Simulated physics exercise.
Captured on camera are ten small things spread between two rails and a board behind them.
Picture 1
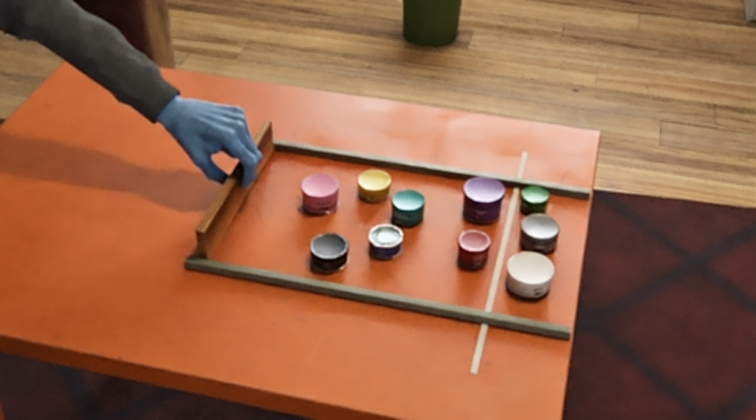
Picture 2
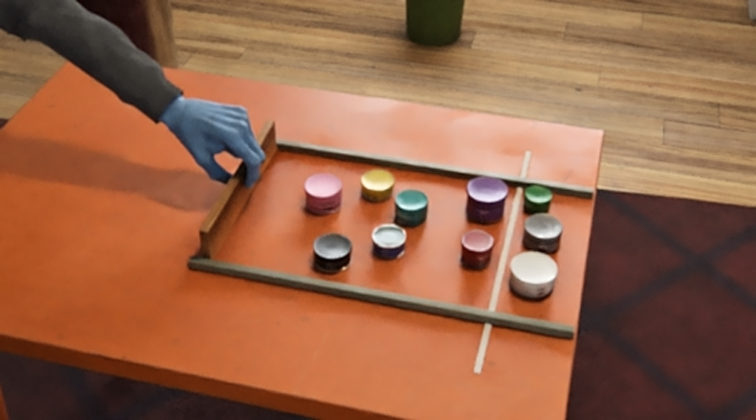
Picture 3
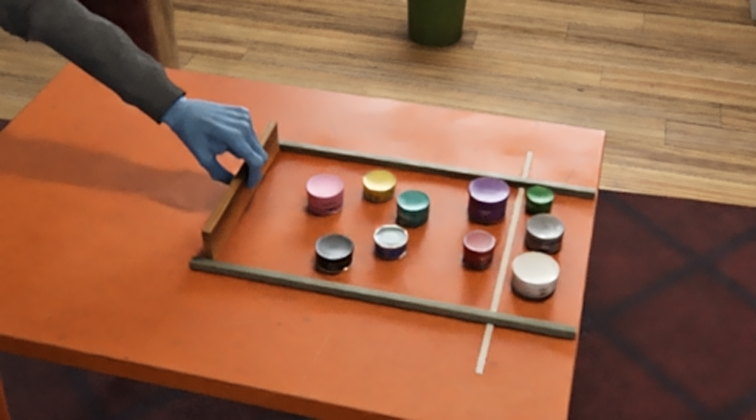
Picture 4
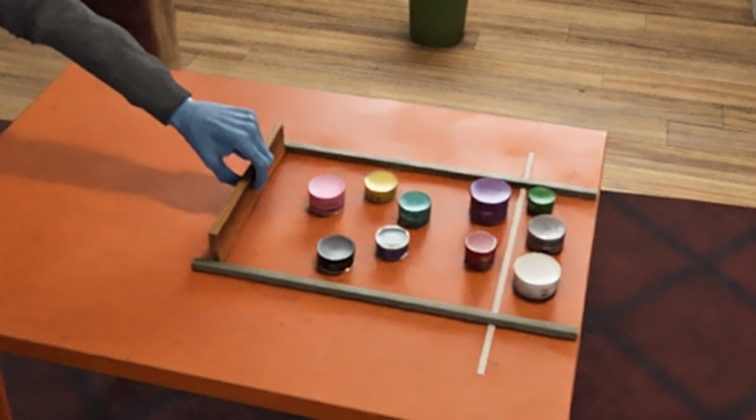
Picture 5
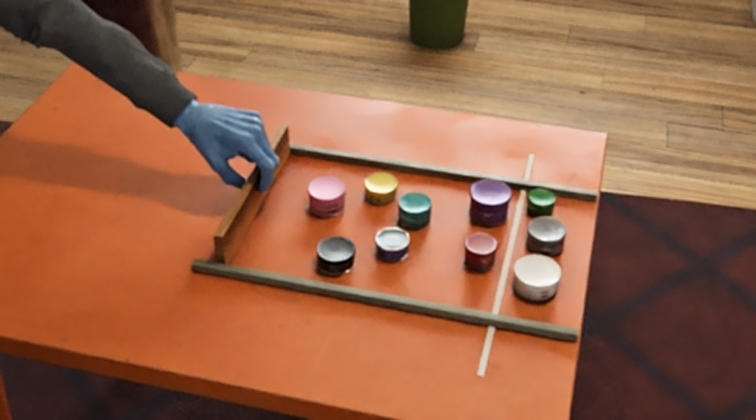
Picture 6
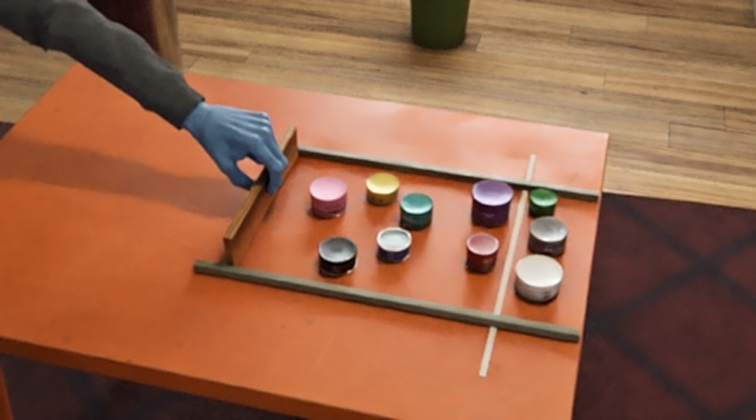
We see ten small colourful tubs and tins spread between two rails on an orange table, with a pale strip laid across, as a blue-gloved hand slides a brown board slightly to the right behind them.
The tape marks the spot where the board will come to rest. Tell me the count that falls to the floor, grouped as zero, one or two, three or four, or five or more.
The count is one or two.
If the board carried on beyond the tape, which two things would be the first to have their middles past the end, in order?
Grey tub, then green tub.
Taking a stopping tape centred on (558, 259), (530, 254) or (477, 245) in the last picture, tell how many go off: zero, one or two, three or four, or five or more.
So, going place by place, I'd say five or over; just one or two; none.
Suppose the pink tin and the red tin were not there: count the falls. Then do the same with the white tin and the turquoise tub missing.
Try 1: 0; try 2: 0.
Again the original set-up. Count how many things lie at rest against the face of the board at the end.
The count is 4.
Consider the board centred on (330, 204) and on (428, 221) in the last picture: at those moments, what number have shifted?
At the first point the count is 1, at the second it's 6.
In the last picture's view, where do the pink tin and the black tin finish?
I'd put one at around (533, 238) and the other at around (521, 290).
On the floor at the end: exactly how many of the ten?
That totals 2.
A little later, none off yet; grey tub at rest near (548, 237); white tin at rest near (538, 279); green tub at rest near (543, 204).
Next, none off yet; grey tub shifted a little near (566, 239); white tin moving near (542, 280); green tub shifted about its own width near (568, 205).
When it is over, the number that fall off is one or two; down, green tub and grey tub.
